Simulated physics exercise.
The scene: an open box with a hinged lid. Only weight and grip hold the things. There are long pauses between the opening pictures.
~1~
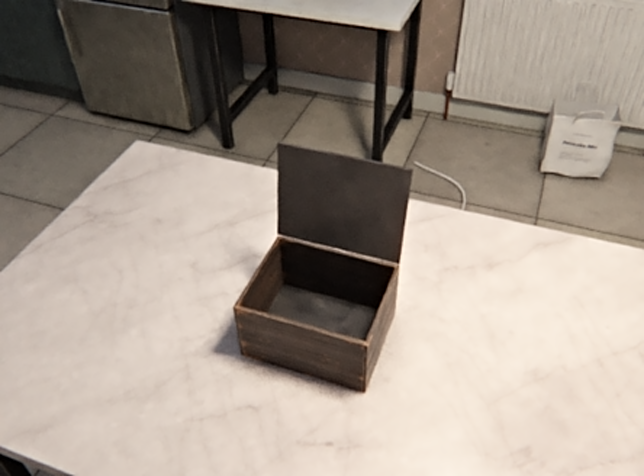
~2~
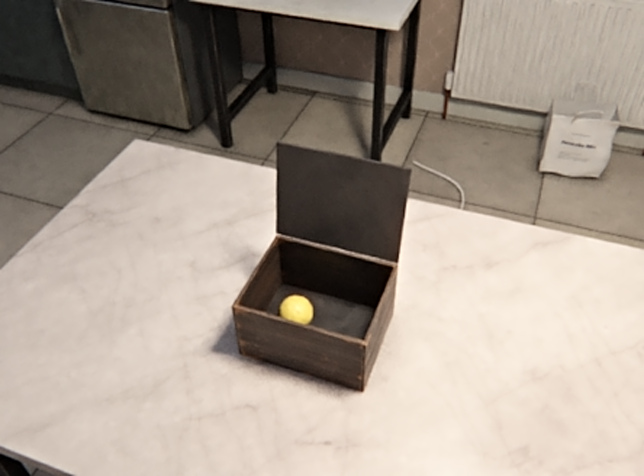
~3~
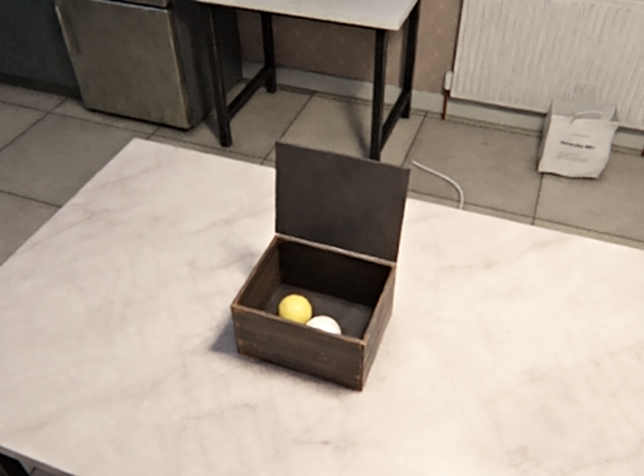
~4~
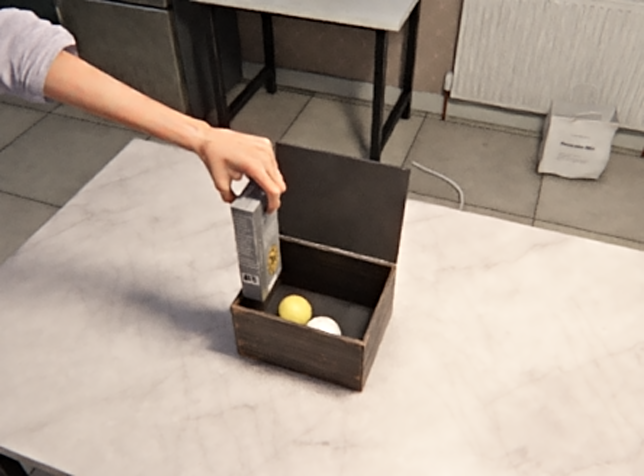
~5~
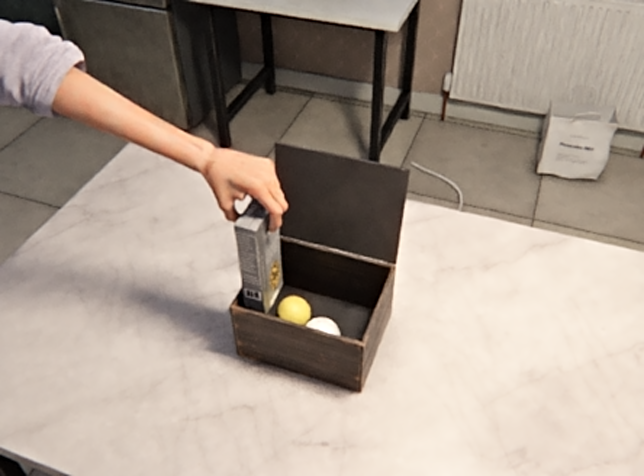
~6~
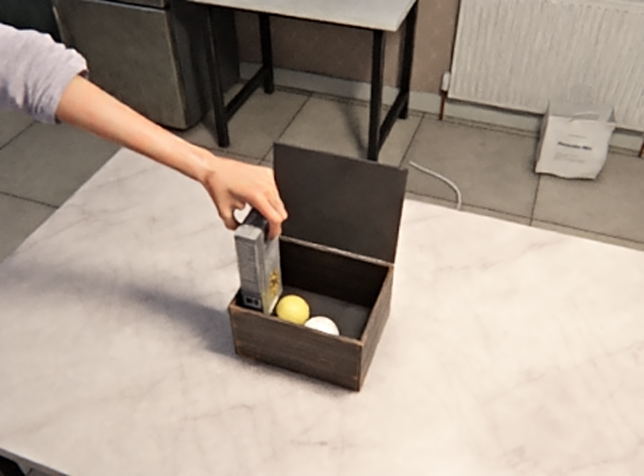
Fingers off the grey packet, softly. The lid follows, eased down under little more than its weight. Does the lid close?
In the end the lid stays ajar.
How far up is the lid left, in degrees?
Some 30° above the rim.
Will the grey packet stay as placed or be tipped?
It ends up tilted.
Then, 1.00 s later than the last frame, lid starting down; grey packet tilted by 33° near (261, 290); yellow lemon moved about its own width.
Then, 1.70 s later than the last frame, lid 50° above the rim; grey packet tilted by 33° near (261, 290); yellow lemon moved about its own width.
When it is over, lid 32° above the rim; moved from the start, yellow lemon and grey packet; white ball as before. End places, in pixels of the last picture, grey packet near (261, 290).
